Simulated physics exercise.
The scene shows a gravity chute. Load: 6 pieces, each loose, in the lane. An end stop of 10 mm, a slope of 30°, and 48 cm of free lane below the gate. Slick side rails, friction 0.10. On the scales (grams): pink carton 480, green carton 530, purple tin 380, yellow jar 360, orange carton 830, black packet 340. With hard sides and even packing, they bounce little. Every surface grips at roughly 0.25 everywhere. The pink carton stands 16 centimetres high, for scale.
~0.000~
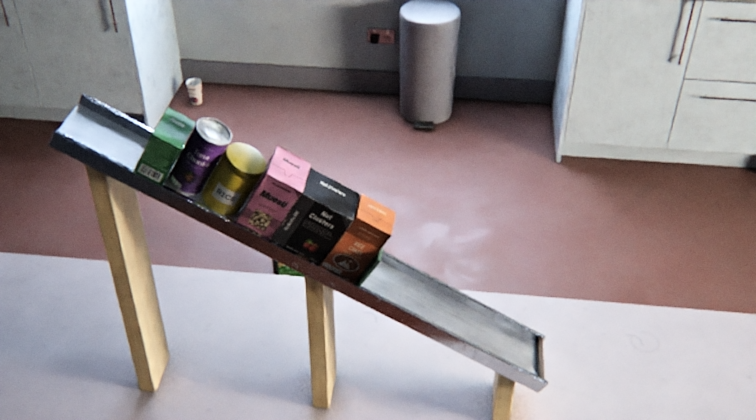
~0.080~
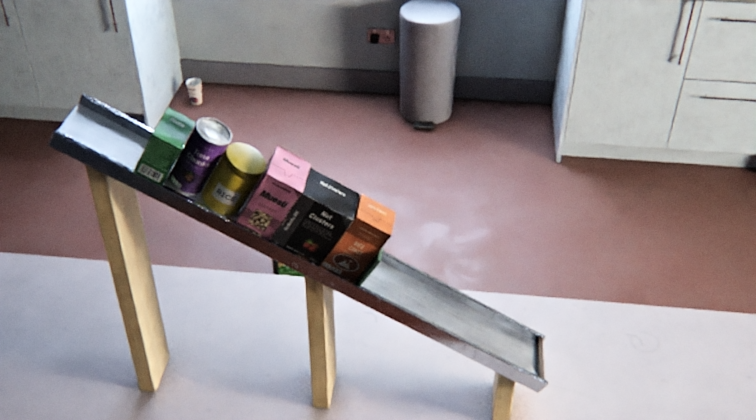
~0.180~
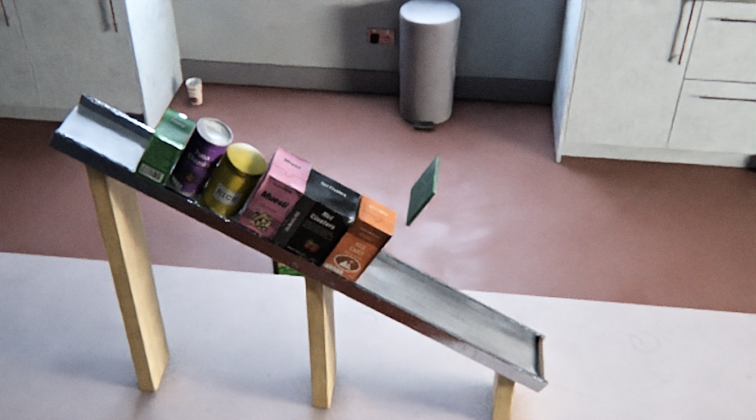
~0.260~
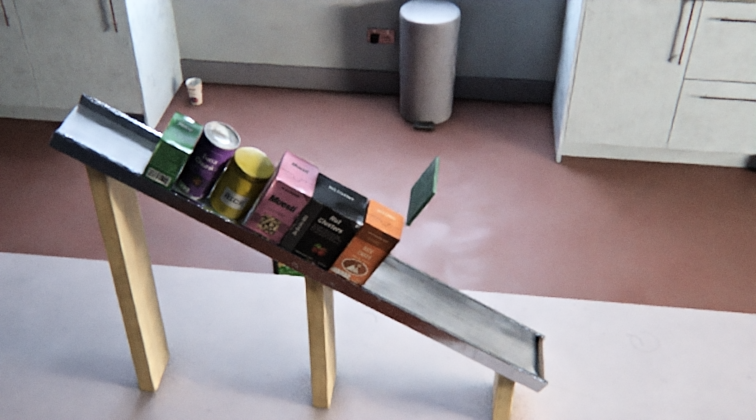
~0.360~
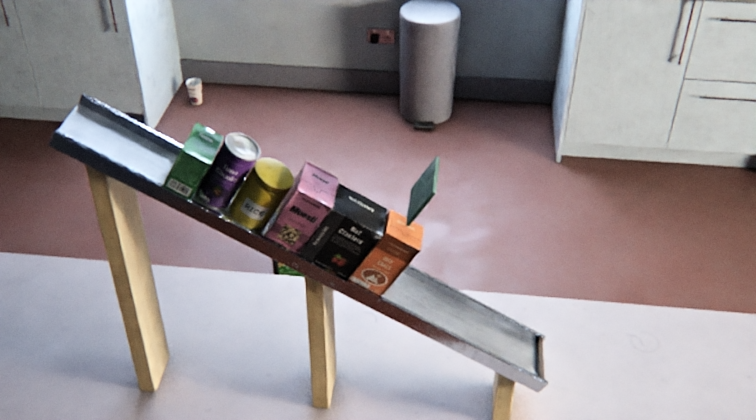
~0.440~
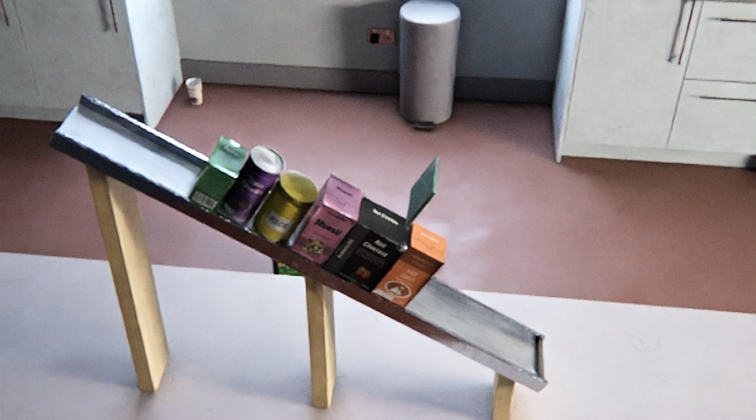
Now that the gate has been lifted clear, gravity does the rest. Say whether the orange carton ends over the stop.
The orange carton ends up past the stop.
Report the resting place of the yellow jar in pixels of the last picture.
Its middle comes to rest around (467, 306).
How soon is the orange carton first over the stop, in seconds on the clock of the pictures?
At around 0.8 seconds on the pictures' clock.
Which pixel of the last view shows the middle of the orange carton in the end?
It ends up at about (658, 408).
Around 0.64 s, leader 13 cm from the stop; orange carton near (497, 311).
Around 0.94 s, orange carton now over the stop; green carton tipped 24° against what carries it; purple tin tipped 11° against what carries it.
Finally (2.5 s), over the stop, purple tin and orange carton; the other 4 in the lane. In the last view, orange carton near (658, 408).
